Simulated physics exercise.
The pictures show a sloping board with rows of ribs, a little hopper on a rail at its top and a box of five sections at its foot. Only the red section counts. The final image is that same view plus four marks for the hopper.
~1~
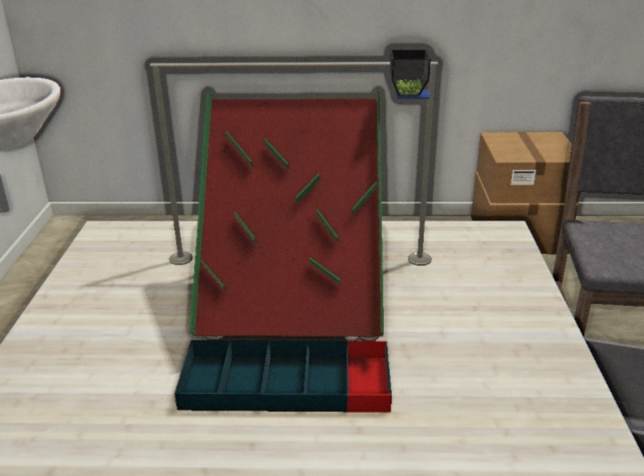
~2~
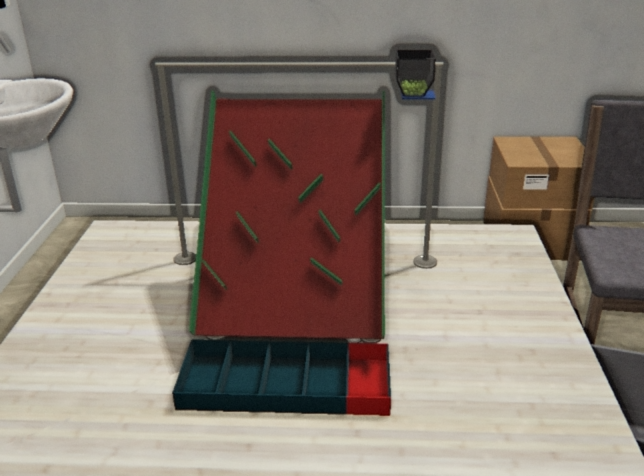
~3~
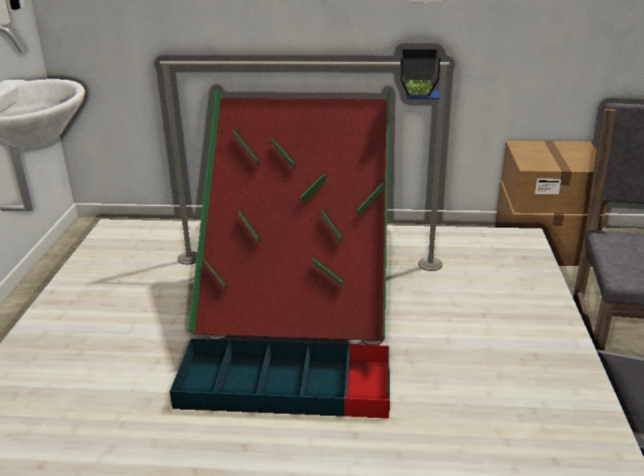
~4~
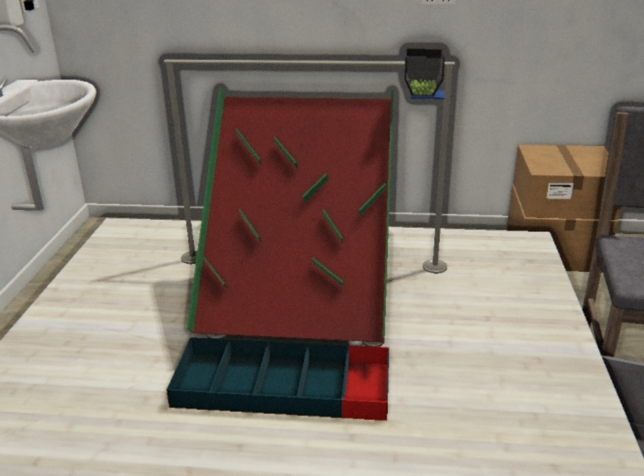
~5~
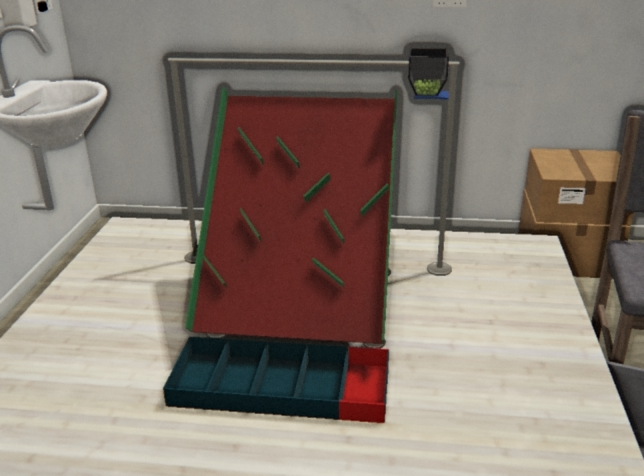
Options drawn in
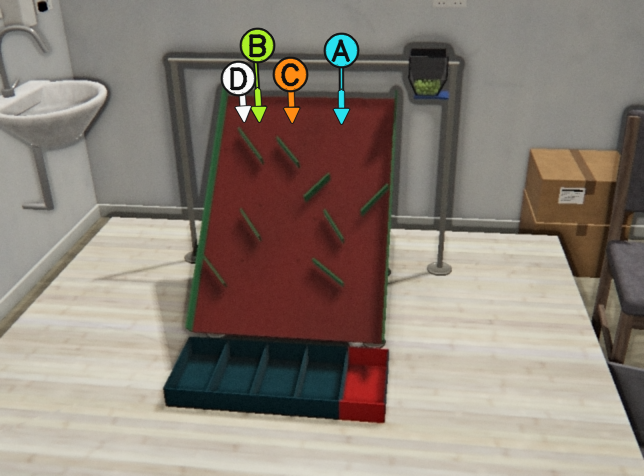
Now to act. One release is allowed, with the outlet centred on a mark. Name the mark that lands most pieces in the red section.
Mark A.
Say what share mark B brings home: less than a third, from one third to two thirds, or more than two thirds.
It is less than a third.
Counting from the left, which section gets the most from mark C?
The second.
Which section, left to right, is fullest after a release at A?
It is the fifth one.
On the marked copy, mark A meets the board at (341, 118); mark B meets the board at (259, 116); mark C meets the board at (292, 117); mark D meets the board at (243, 116).
If A is chosen, about two thirds in the red section, about a third in other sections.
If B is chosen, a small part in the red section, most in other sections, a small part outside the box.
If C is chosen, a stray few in the red section, nearly all in other sections, a small part outside the box.
If D is chosen, a stray few in the red section, nearly all in other sections, a stray few outside the box.
